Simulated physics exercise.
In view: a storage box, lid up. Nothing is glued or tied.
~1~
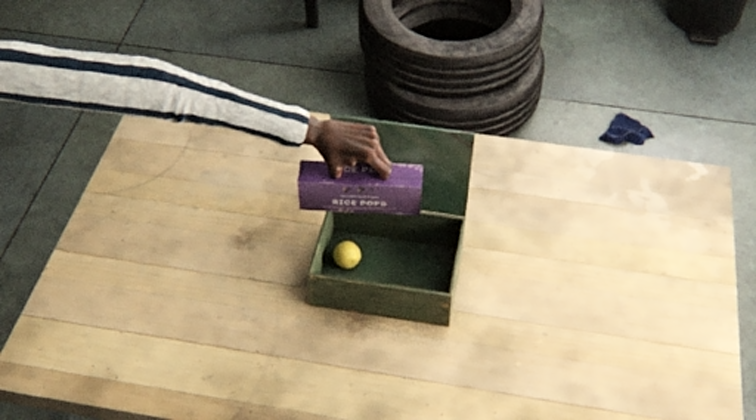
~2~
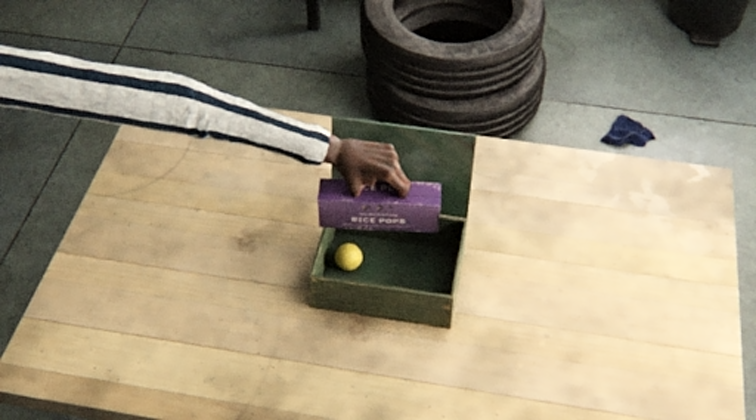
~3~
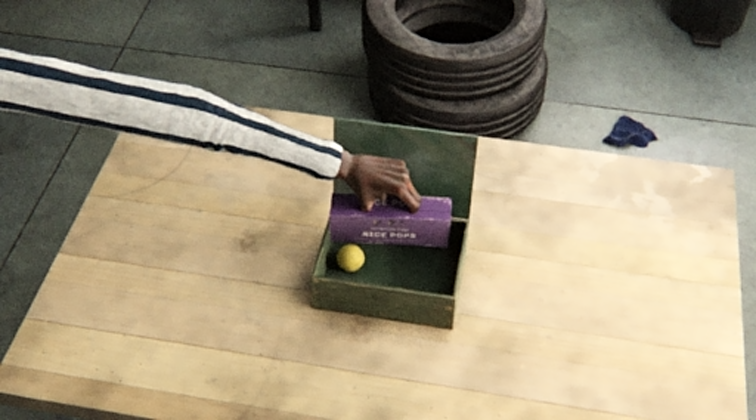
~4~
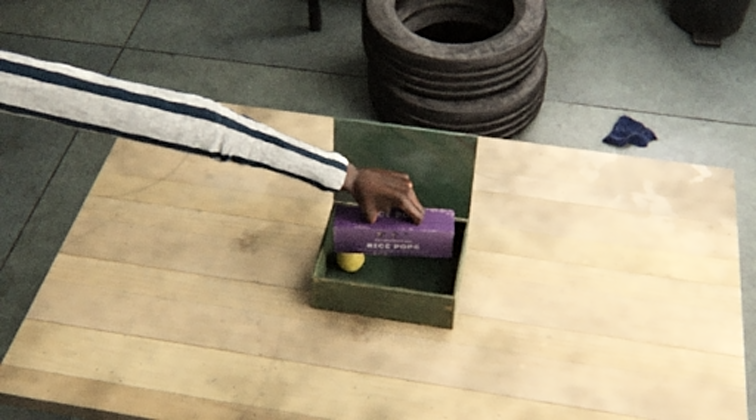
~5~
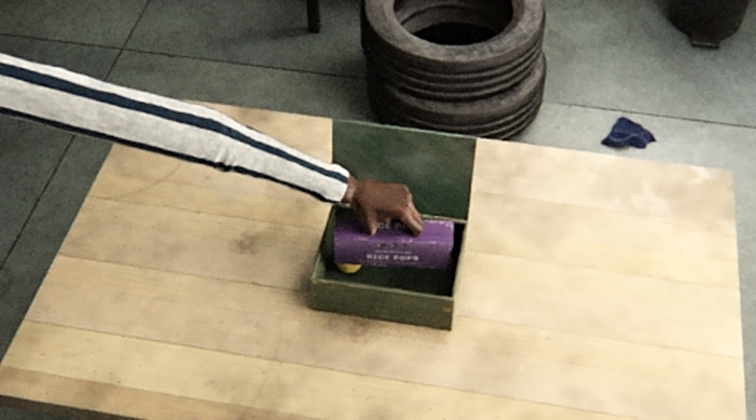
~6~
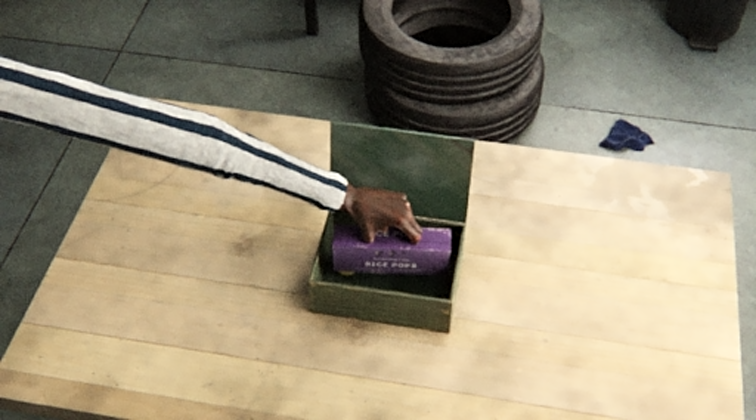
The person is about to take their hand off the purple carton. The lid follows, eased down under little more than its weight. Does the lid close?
Outcome: The lid closes.
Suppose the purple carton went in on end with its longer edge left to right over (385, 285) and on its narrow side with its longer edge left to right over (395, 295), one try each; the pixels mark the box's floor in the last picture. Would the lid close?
In the first case it is held up; in the second case it closes.
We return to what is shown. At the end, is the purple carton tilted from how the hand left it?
It ends up tilted.
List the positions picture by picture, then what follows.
In the first frame, on its way; purple carton (361, 188); yellow lemon (347, 255).
In the second frame, on its way; purple carton (380, 206); yellow lemon (348, 257).
In the third frame, on its way; purple carton (390, 220); yellow lemon (350, 258).
In the fourth frame, on its way; purple carton (394, 232).
In the fifth frame, on its way; purple carton (394, 243).
In the sixth frame, in place under the hand; purple carton (392, 251).
Then, 0.70 s past the last view, purple carton on its side near (382, 291); yellow lemon displaced about its own width.
Then, 1.60 s past the last view, lid 59° above the rim; purple carton on its side near (382, 291); yellow lemon displaced about its own width.
Then, 2.30 s past the last view, lid 2° above the rim; purple carton on its side near (382, 291); yellow lemon displaced about its own width.
Finally, lid shut; down or leaning hard in the box, purple carton; moved from the start, yellow lemon. Final places as the last picture's camera would see them, purple carton near (382, 291).
